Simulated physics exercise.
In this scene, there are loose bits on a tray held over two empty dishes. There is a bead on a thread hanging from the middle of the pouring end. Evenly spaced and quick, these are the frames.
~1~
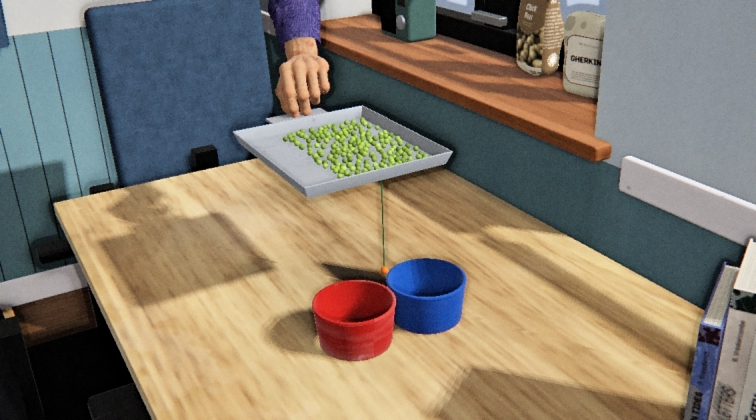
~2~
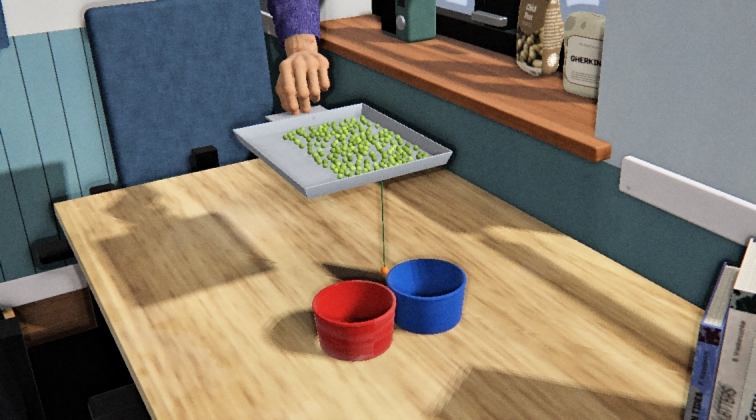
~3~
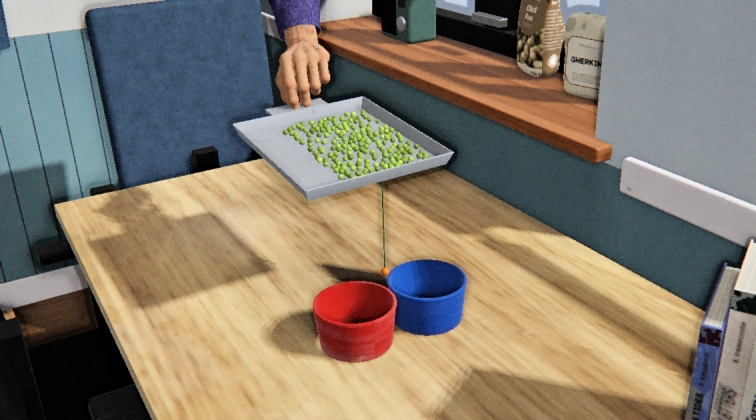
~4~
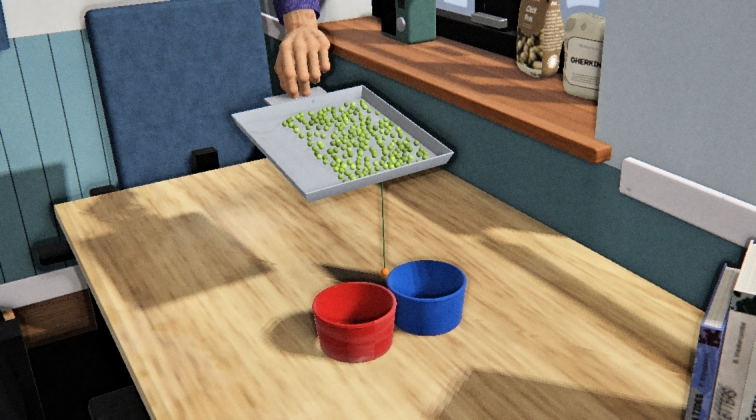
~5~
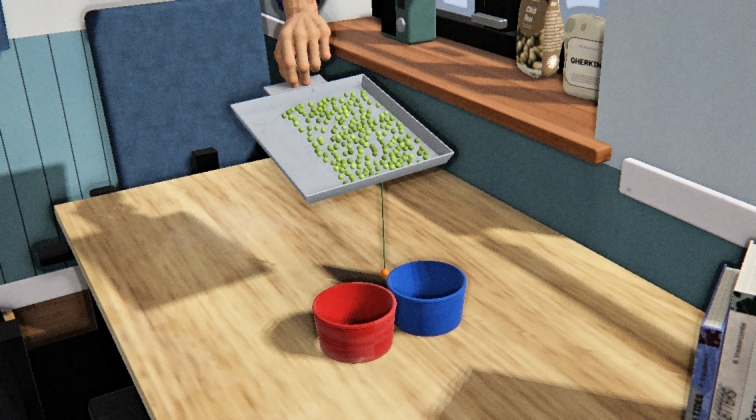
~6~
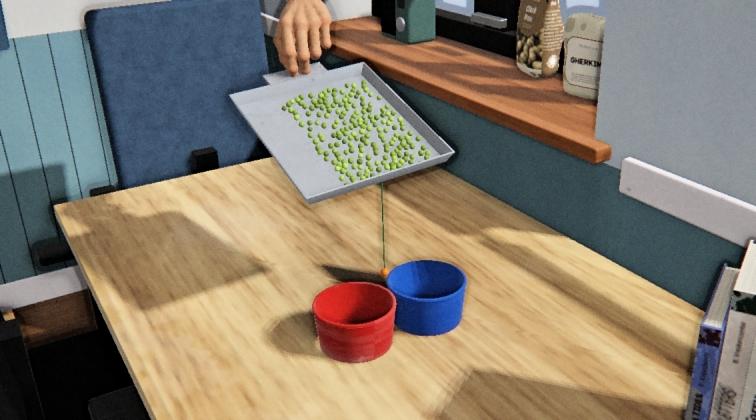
A tray of loose green peas, held by a hand at its back edge, gradually tilted forward above a red dish and a blue one, and the peas shifted and spread slightly across it.
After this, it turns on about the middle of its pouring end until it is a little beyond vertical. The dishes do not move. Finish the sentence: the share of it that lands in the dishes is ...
... above one half.
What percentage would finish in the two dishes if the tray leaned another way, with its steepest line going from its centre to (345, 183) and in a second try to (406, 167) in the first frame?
You'd get 70 per cent the first time and 50 per cent the second time.
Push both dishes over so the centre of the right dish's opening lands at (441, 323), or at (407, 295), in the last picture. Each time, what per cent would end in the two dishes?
Close to 10 in a hundred, then close to 90 in a hundred.
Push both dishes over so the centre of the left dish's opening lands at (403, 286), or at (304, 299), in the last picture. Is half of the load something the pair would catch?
In the first position shy of half, in the second shy of half.
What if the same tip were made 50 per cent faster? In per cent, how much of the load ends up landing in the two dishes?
That works out at about 60 percent.
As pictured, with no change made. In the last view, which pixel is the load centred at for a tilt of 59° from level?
The load is centred around (363, 182).
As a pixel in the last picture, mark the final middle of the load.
Resting centre, last picture - approx. (362, 337).
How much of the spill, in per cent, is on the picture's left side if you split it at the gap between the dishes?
Left fraction: Around 50 per cent.
Just after the last frame, tray tipped steeply; the larger part on the tray; just a few in the left dish; about a tenth in the air.
A moment on, tray tipped right over; about a tenth on the tray; roughly a third in the left dish; about a tenth in the right dish; about a tenth outside both; roughly a third in the air.
Further on, tray tipped past a quarter turn; roughly two thirds in the left dish; about a tenth in the right dish; roughly a quarter outside both.
When it is over, tray tipped past a quarter turn; roughly two thirds in the left dish; about a tenth in the right dish; roughly a quarter outside both.
